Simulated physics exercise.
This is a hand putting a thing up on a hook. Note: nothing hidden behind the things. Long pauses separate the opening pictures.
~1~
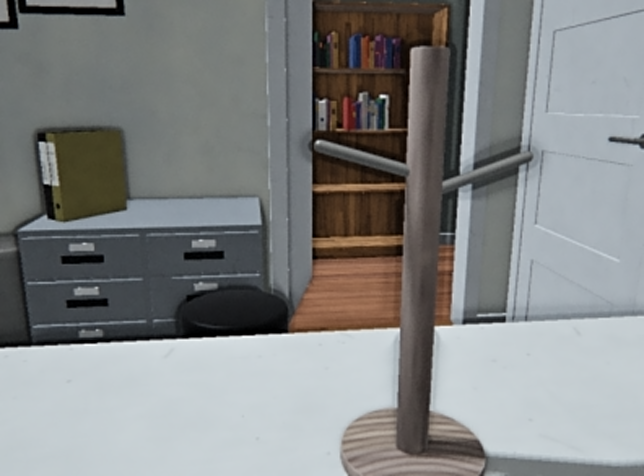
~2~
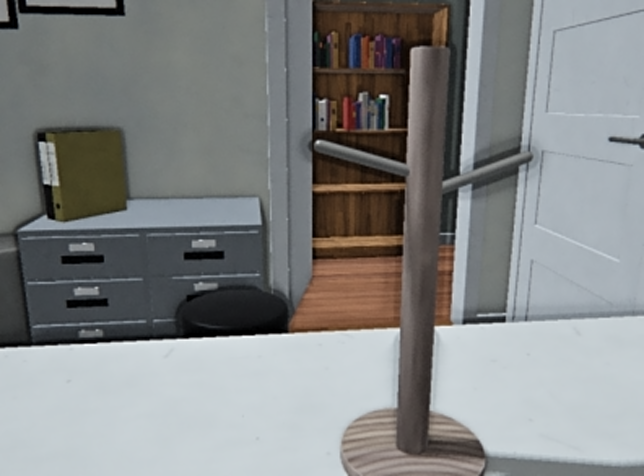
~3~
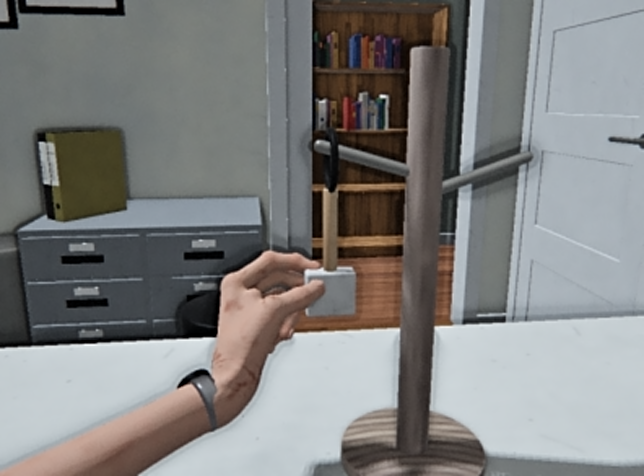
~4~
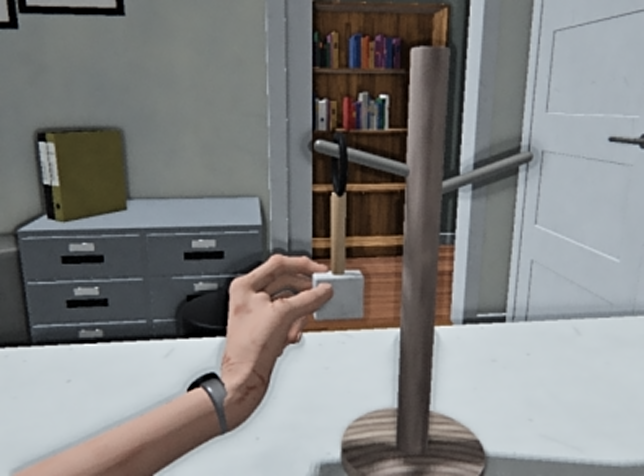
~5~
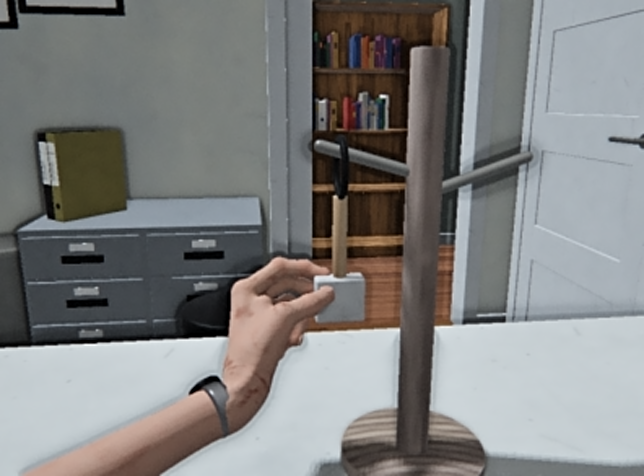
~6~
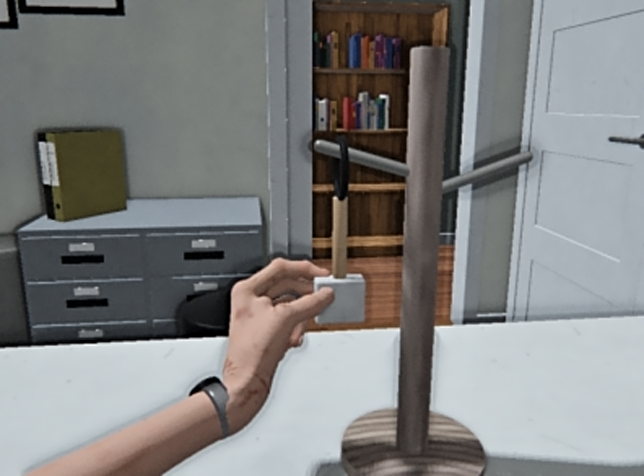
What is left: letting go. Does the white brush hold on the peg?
It stays on.
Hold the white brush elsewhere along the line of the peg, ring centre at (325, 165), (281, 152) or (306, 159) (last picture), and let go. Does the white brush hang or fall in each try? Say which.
Well, one by one it holds fast, comes free, and comes free.
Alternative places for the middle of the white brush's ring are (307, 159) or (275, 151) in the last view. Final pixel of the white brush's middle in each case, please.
Around (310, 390) for the first, around (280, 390) for the second.
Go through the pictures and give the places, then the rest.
In the first frame, peg stand (421, 272).
In the second frame, peg stand (421, 272).
In the third frame, still on the way; white brush (330, 223); peg stand (421, 272).
In the fourth frame, still on the way; white brush (338, 227); peg stand (421, 272).
In the fifth frame, still on the way; white brush (340, 230); peg stand (421, 272).
In the sixth frame, in place, still held; white brush (340, 231); peg stand (421, 272).
Then, 0.24 s later than the last frame, white brush tilted by 7° near (361, 240).
When it is over, the white brush stays on its peg, near (386, 247).
